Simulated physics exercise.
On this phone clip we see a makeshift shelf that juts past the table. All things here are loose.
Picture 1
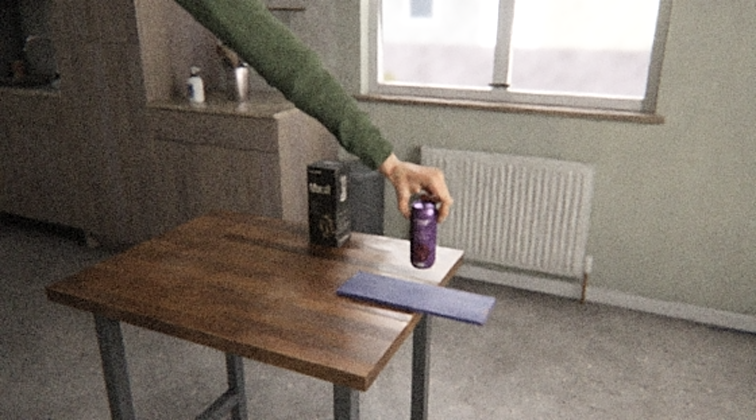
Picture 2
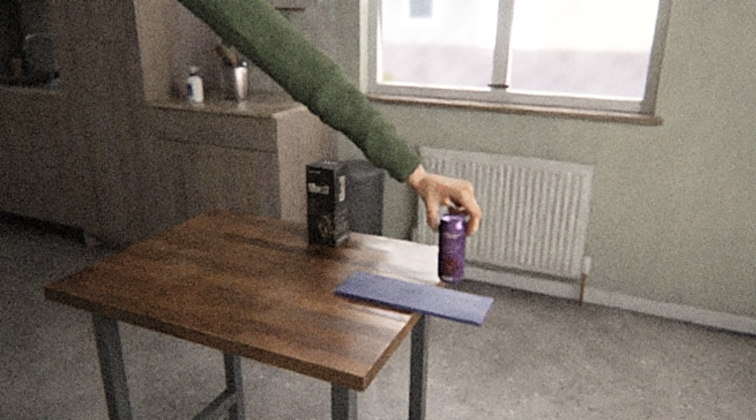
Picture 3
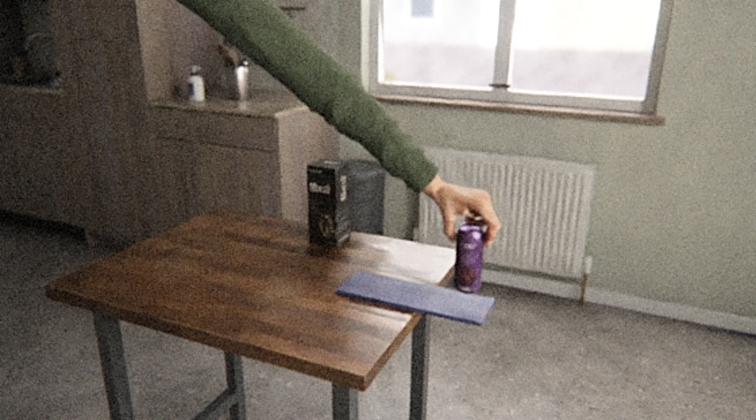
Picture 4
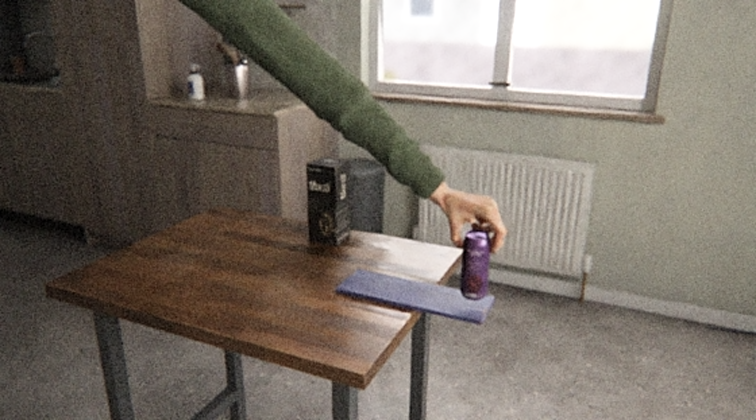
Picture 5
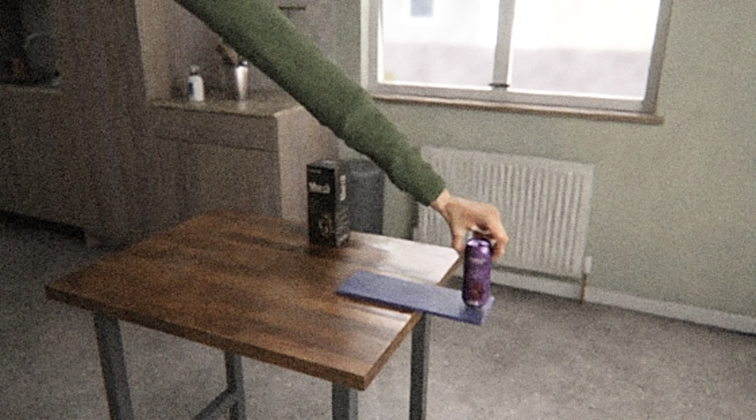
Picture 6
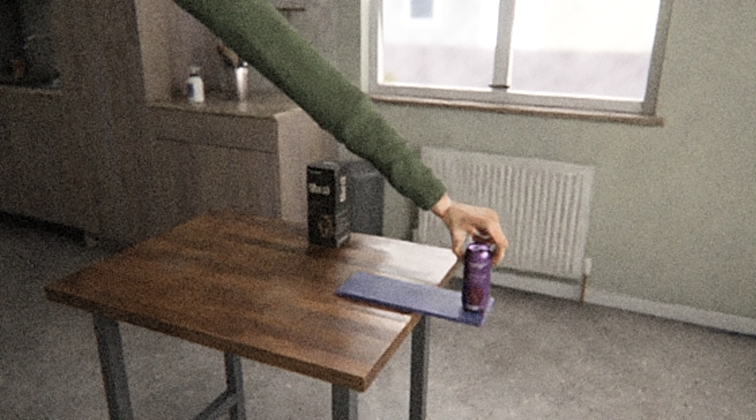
A purple can, held from above by a hand in a green sleeve, moved right and was lowered onto the overhanging end of a blue board on a wooden table, beside a black box.
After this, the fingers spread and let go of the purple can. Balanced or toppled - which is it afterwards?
Toppled.
Then, 0.50 s after the last picture, blue board and purple can now down on the floor or falling.
Then, 0.70 s after the last picture, things are still on the move.
By the end, down on the floor or falling, blue board and purple can; black carton in place. The board comes down.
